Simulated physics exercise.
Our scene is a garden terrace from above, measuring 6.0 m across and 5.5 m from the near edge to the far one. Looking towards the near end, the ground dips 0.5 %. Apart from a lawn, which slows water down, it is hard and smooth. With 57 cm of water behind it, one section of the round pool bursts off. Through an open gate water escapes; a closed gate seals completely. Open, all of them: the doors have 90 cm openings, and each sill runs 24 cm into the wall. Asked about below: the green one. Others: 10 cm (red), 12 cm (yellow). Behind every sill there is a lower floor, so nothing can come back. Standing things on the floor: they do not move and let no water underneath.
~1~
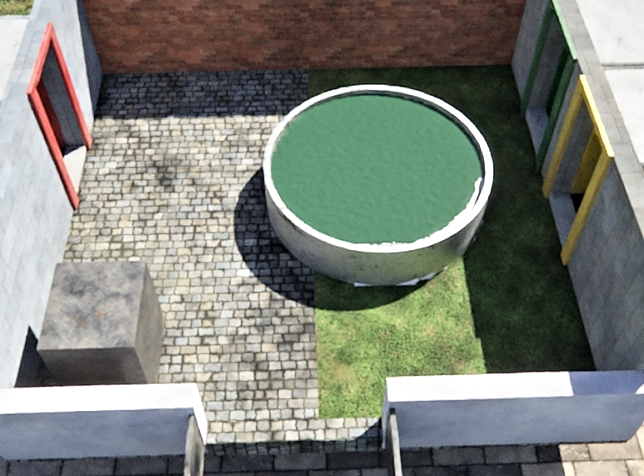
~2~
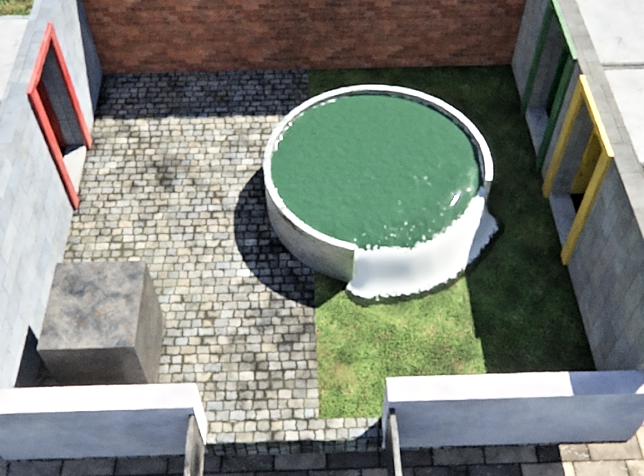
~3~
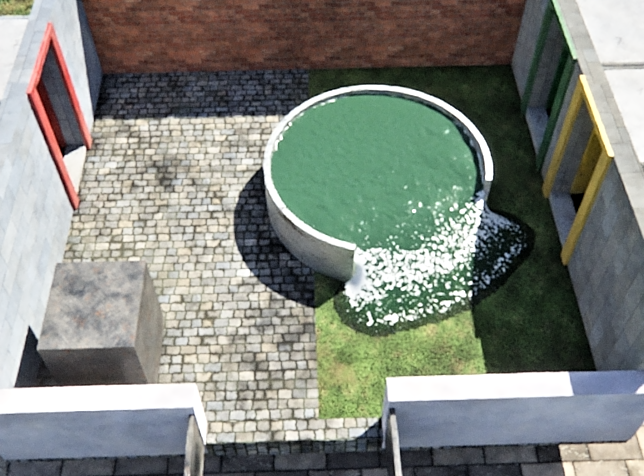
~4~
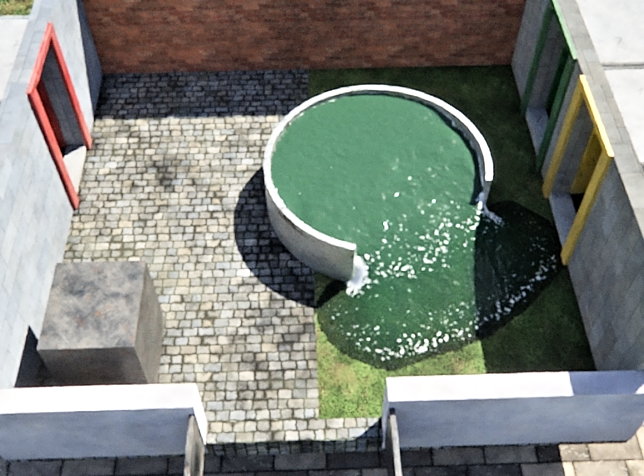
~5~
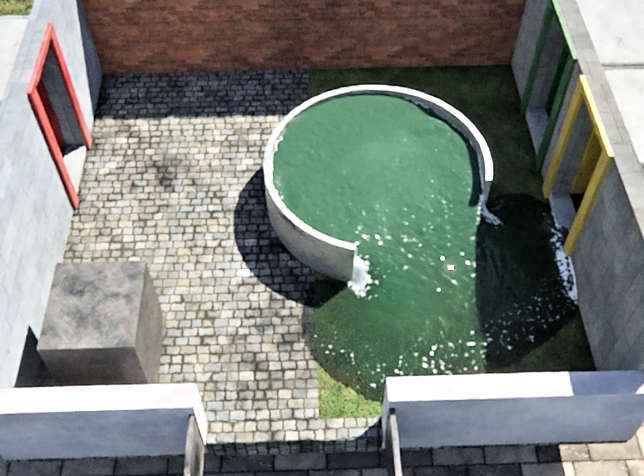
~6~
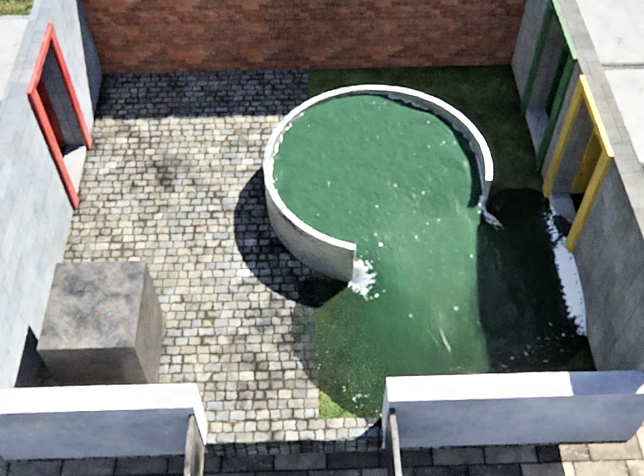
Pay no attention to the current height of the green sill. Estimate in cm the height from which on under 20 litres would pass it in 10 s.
I would say 6 cm.
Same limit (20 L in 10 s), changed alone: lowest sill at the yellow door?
At the yellow door you'd want roughly 16 cm.
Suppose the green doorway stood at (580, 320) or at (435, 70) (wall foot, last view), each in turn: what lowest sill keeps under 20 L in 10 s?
Minimums: Roughly 33 cm and 7.0 cm.
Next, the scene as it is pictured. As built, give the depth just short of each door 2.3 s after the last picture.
Red door: 0 cm; yellow door: 18 cm; green door: 4 cm.
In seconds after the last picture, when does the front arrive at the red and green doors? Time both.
Arrival times - red 4.0 seconds, green 1.4 seconds.
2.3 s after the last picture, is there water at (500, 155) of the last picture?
By then it is awash.
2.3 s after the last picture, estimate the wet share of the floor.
Approximately 35 % of it.
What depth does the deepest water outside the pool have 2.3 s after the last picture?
It gets to close to 32 centimetres there.
Then, 0.7 s after the last picture water covers 25 % of the floor, deepest (50 cm) near (565, 394); it has not reached the green door.
Then, 2.3 s after the last picture water covers 35 % of the floor, deepest (32 cm) near (517, 412); 4 cm at the green door, 0 litres in over its 16 cm sill.
Then, 9.3 s after the last picture water covers 100 % of the floor, deepest (12 cm) near (551, 411); 8 cm at the green door, 0 litres in over its 16 cm sill.
At the green door as built, the water peaked near 12 cm, 3.5 s after the last picture.
With a sill of 5 cm, 31 litres would have come in within the 10 s; with 7 cm, 9 litres. So under 20 litres takes about 6 cm.
